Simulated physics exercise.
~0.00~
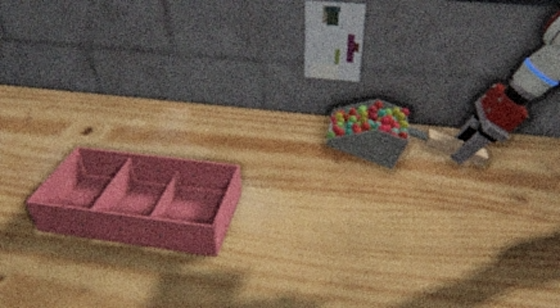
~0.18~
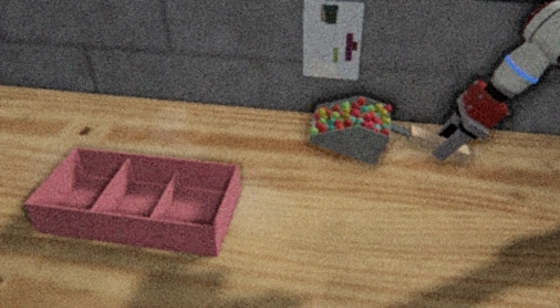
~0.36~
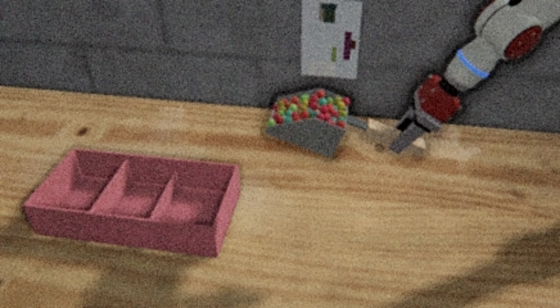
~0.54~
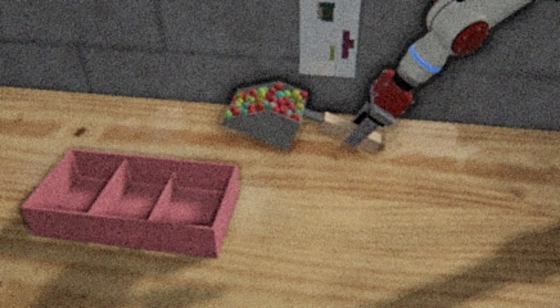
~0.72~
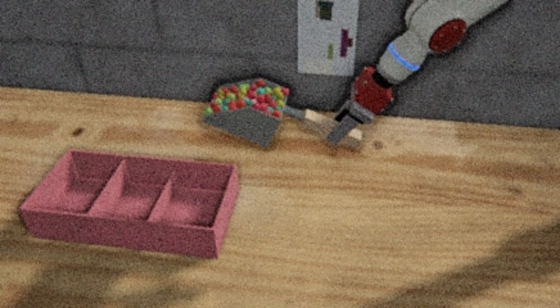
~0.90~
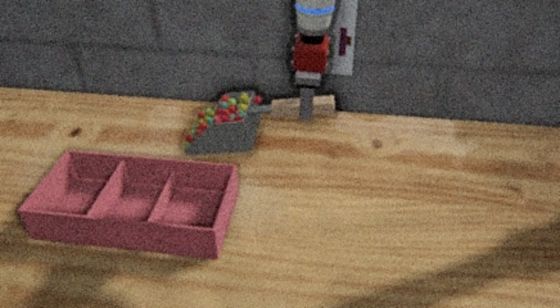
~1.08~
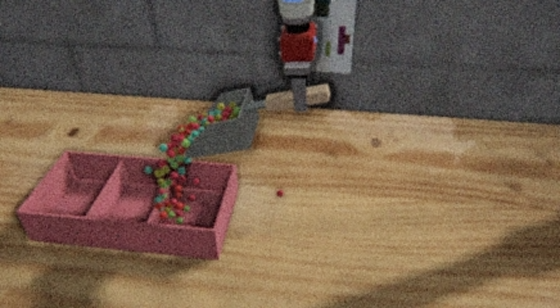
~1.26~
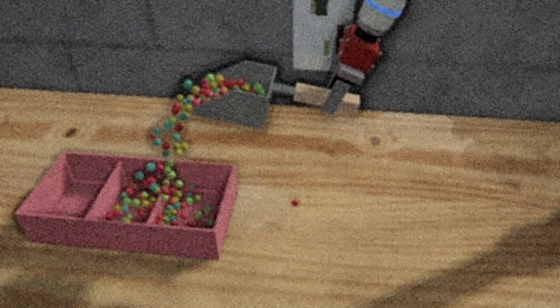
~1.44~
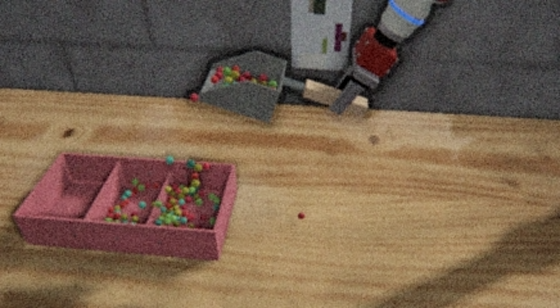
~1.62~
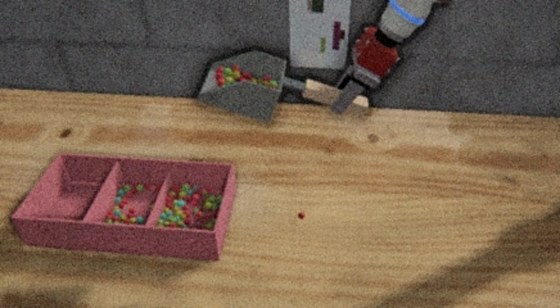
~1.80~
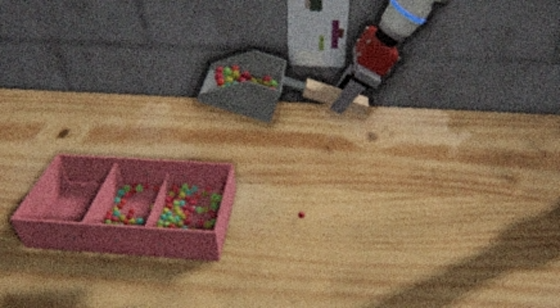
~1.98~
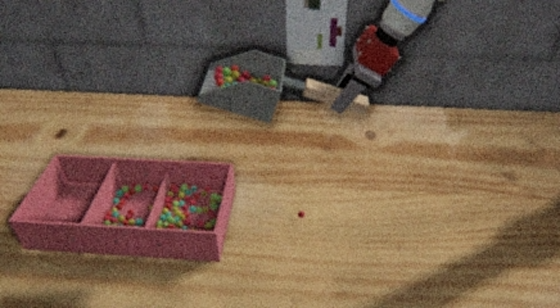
A robot arm with red and white parts grips the handle of a grey scoop heaped with small round sweets in red, green and other colours, at the right of a wooden table before a dark grey wall, seen from slightly above. A pink box with three compartments sits at the left. The arm carries the scoop left, then tips it, and sweets pour into the box's right and middle compartments, while one red sweet lands on the table. The scoop tilts back and stops, still holding some sweets, and the left compartment stays empty.
